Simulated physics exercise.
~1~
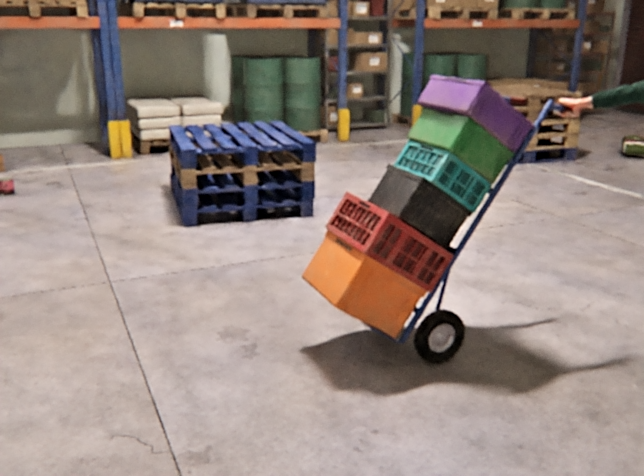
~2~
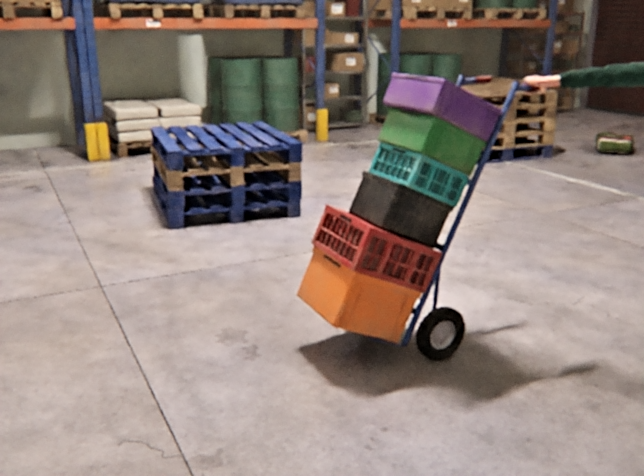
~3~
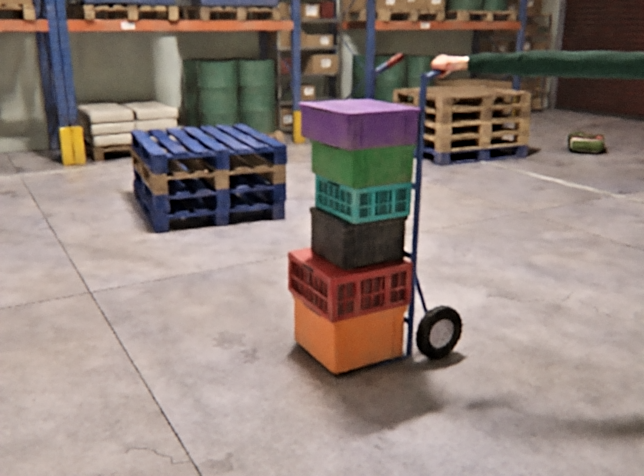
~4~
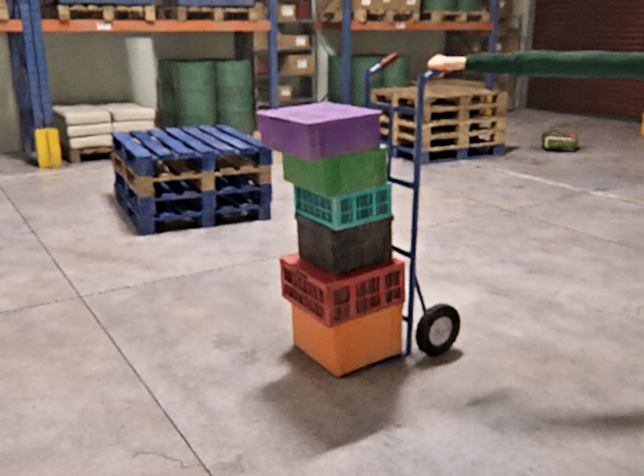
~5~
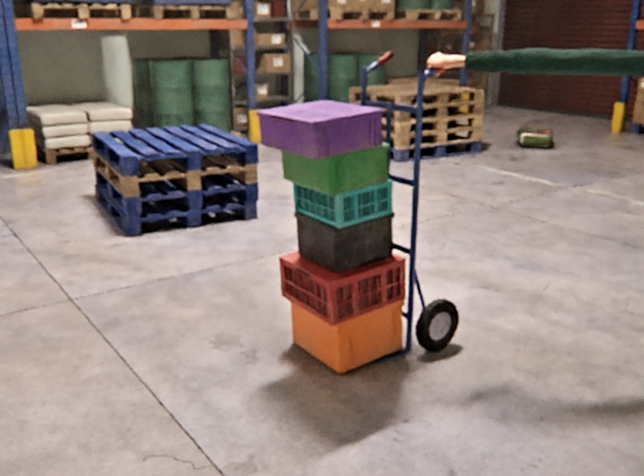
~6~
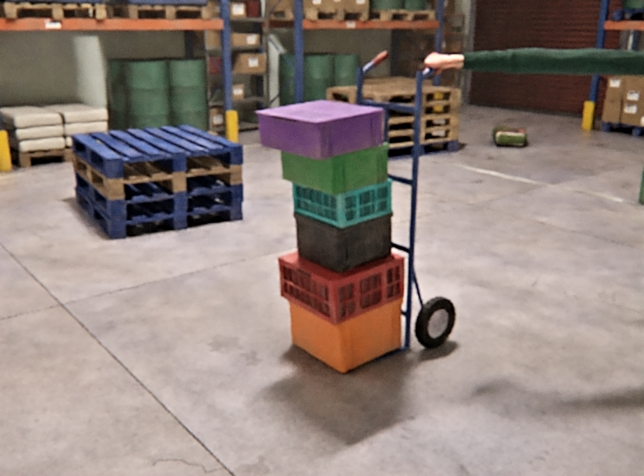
In a warehouse, a green-sleeved arm tipped a loaded hand truck upright, setting its stack of six colourful boxes and crates down flat, and the upper ones slid a little to the left, but the crooked stack stayed standing.
